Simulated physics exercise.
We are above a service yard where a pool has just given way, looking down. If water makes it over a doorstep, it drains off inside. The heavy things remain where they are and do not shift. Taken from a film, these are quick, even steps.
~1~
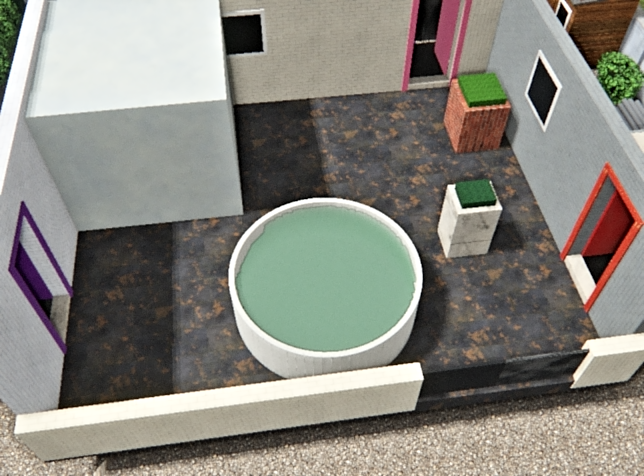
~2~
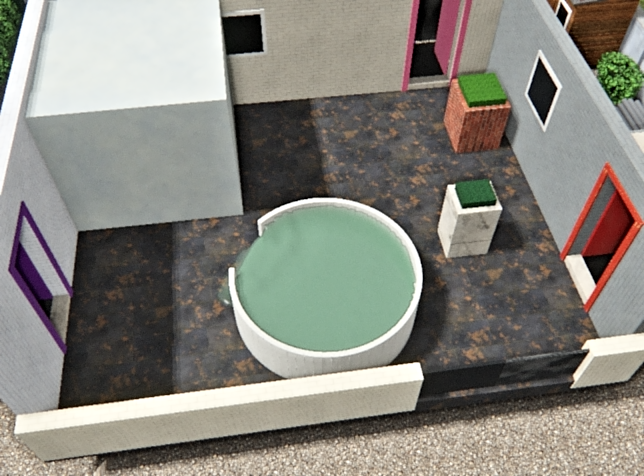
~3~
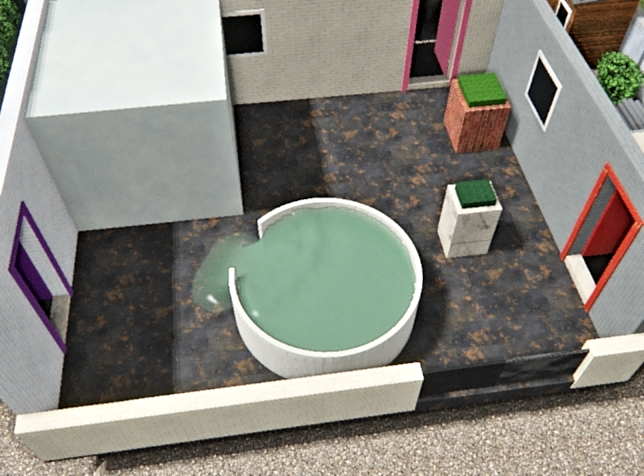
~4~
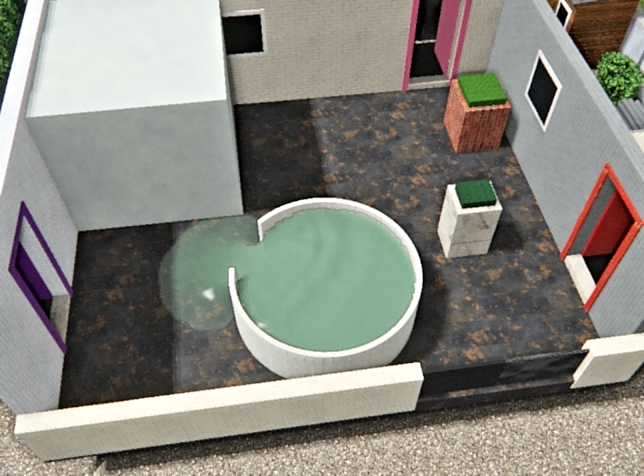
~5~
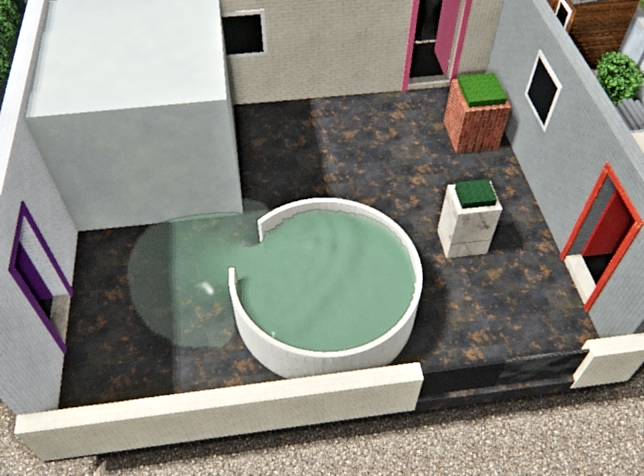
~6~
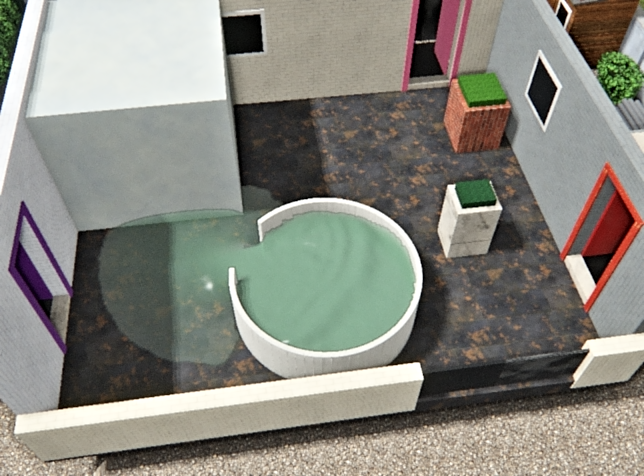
A round, white-walled tank of green water stands near the front of a dark, rust-mottled service yard, seen from above by a still camera. A pale block fills the back left, a purple-framed opening is at left, a red-framed one at right, and two green-topped blocks stand right of the tank. A gap opens in the tank's left wall, and water pours out, spreading leftward in a widening, thin sheet.
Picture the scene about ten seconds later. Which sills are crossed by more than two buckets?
At the end, purple door: Overshoots; red door: Does not overshoot; pink door: Does not overshoot.
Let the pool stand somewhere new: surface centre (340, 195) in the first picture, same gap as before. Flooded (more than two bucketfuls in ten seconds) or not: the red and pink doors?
The red door door remains within limit and the pink door door tops the threshold.
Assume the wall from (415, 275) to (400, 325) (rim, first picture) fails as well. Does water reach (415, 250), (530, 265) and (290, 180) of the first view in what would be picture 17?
Taken one by one: Unaffected, then sodden, then unaffected.
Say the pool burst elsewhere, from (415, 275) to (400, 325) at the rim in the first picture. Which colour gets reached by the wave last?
Answer: The door marked purple.
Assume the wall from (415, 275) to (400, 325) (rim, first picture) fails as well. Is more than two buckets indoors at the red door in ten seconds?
Note: Red door admits more.
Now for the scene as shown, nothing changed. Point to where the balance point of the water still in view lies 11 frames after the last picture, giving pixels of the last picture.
The centre of mass sits at about (266, 293).
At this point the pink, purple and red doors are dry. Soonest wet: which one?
It would be the door marked purple.
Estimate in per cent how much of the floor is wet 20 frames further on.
That works out at 40 %.
A moment on, water covers 20 % of the floor; the purple door under two buckets in, the red door not reached, the pink door not reached.
Next, water covers 25 % of the floor; the purple door over two buckets in, the red door not reached, the pink door not reached.
Then, water covers 40 % of the floor; the purple door far over two buckets in, the red door not reached, the pink door not reached.
Later, water covers 65 % of the floor; the purple door far over two buckets in, the red door wet at the sill, nothing in, the pink door not reached.
In the end, water covers 90 % of the floor; the purple door far over two buckets in, the red door wet at the sill, nothing in, the pink door wet at the sill, nothing in.
